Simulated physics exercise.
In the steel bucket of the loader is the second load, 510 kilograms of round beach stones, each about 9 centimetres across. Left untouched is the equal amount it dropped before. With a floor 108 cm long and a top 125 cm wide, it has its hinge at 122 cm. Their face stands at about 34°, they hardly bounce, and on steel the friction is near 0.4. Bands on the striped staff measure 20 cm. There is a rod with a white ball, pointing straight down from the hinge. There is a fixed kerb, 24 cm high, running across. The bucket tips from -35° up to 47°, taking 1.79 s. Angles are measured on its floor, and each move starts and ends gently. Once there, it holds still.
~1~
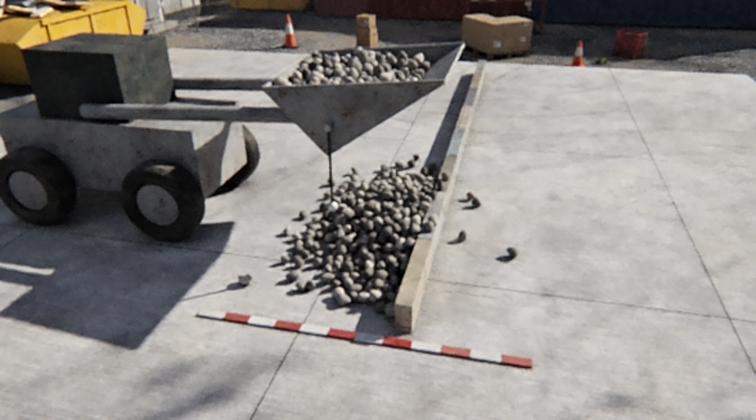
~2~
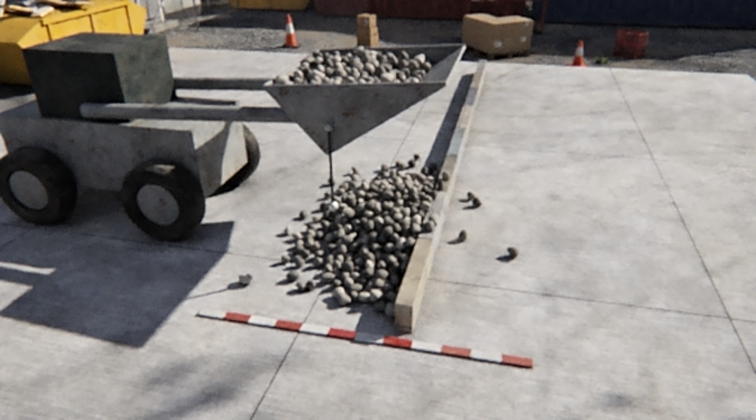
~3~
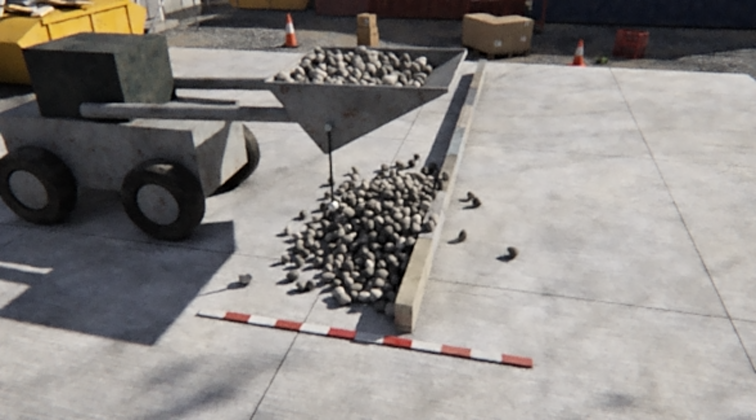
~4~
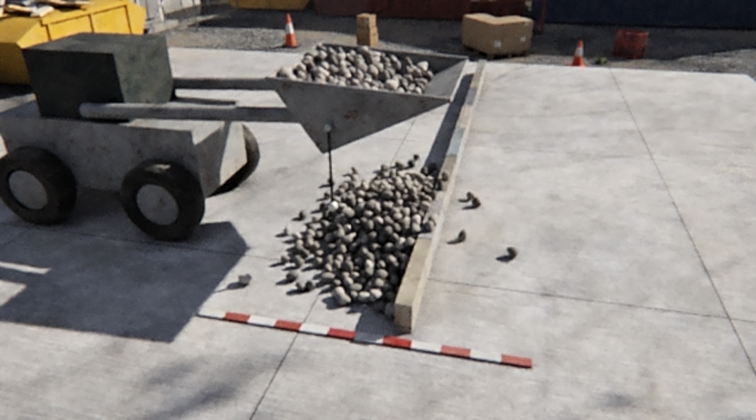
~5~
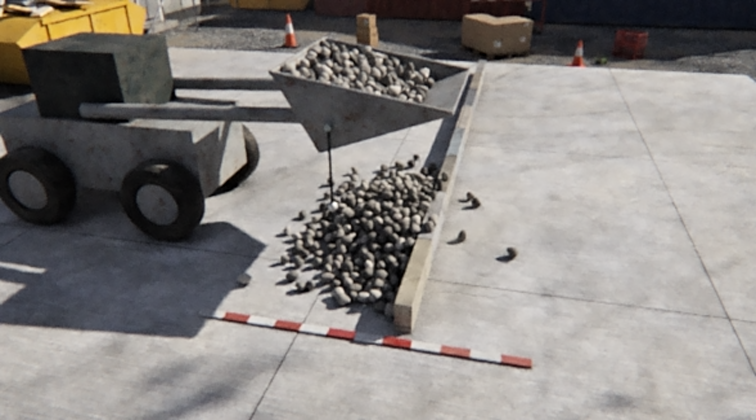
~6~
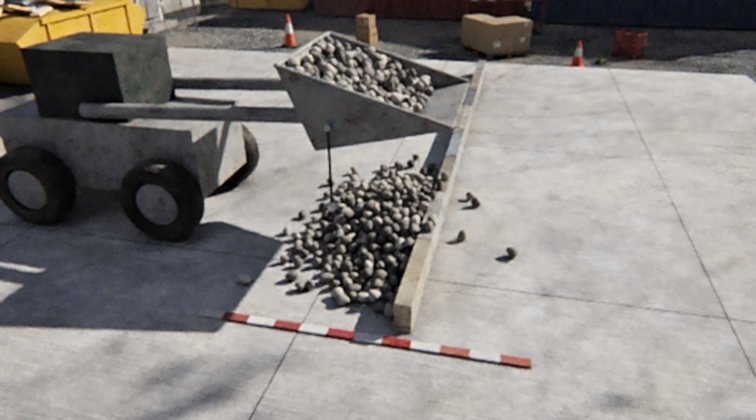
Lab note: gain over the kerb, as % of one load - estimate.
Gain: About 73 %.
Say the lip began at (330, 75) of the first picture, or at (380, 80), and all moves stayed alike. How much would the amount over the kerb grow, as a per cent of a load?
I'd guess close to 0 per cent first and close to 10 per cent second.
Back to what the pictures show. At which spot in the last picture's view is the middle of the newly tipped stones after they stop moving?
Middle: Approx. (470, 226) px.
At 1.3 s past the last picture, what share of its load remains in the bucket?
About 20 per cent is held.
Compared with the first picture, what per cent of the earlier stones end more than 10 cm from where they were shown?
Roughly 0 per cent of them.
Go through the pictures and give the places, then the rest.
In the first frame, lip at (445, 82), floor tilted -35°, highest stones at (360, 59). The earlier load is highest near (404, 195), 31 cm above ground level, 99 % on this side of the kerb, 1 % over the kerb.
In the second frame, the bucket is at -34°, its lip at (447, 84); the top of the load is at (361, 59).
In the third frame, lip at (449, 91), floor tilted -31°, highest stones at (338, 58).
In the fourth frame, lip at (451, 101), floor tilted -26°, highest stones at (334, 56).
In the fifth frame, the bucket is at -20°, its lip at (453, 114); the top of the load is at (325, 53).
In the sixth frame, the bucket is at -14°, its lip at (453, 129); the top of the load is at (326, 48).
Then, 0.7 s after the last picture the floor is at 34°; in per cent of one load, 93 in the bucket, 103 on this side of the kerb, 4 over the kerb; the foremost stones are at (466, 205).
Then, 1.3 s after the last picture the floor is at 47°; in per cent of one load, 21 in the bucket, 128 on this side of the kerb, 51 over the kerb; the foremost stones are at (545, 242).
Then, 1.6 s after the last picture the floor is at 47°; in per cent of one load, 5 in the bucket, 126 on this side of the kerb, 69 over the kerb; the foremost stones are at (599, 234).
Then, 4.5 s after the last picture the floor is at 47°; in per cent of one load, 1 in the bucket, 125 on this side of the kerb, 74 over the kerb; the foremost stones are at (652, 226). Net gain over the kerb, 73.
